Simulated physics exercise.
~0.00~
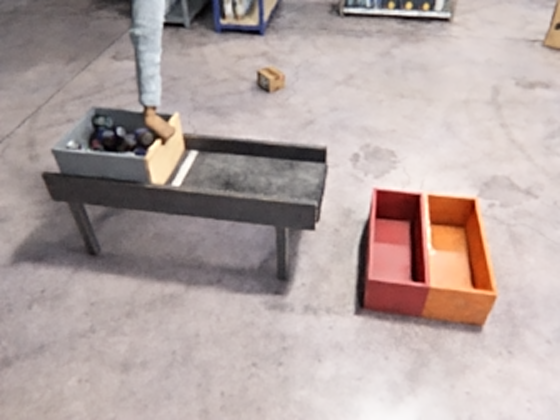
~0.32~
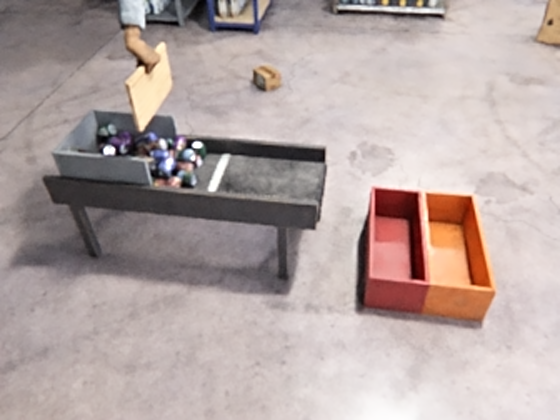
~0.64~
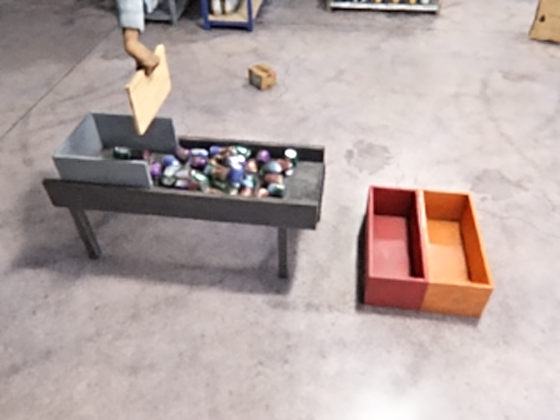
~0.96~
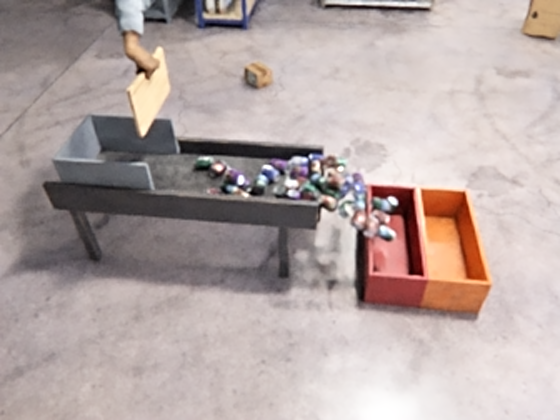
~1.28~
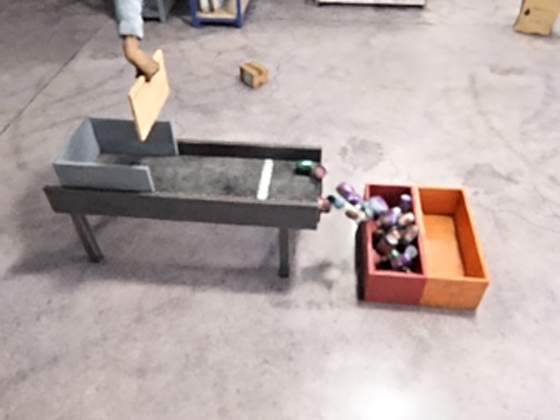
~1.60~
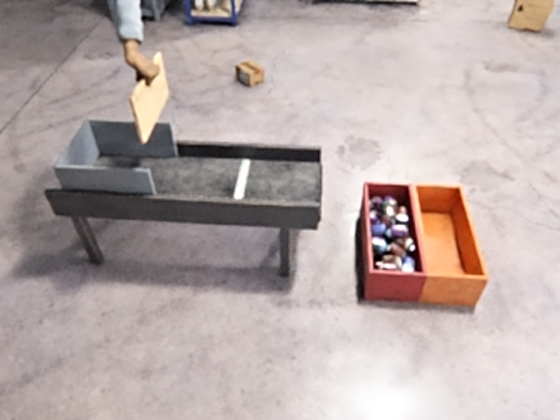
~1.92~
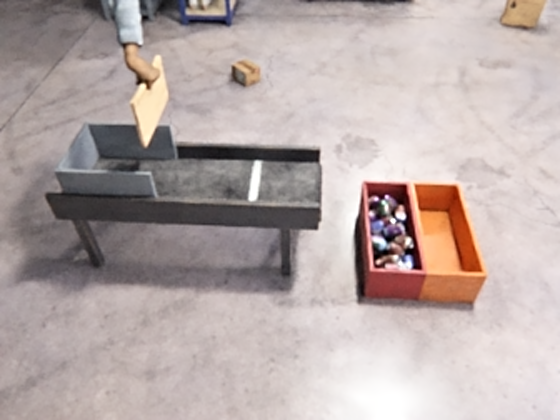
Small cans ride the belt from the grey pen and drop into the red tote.
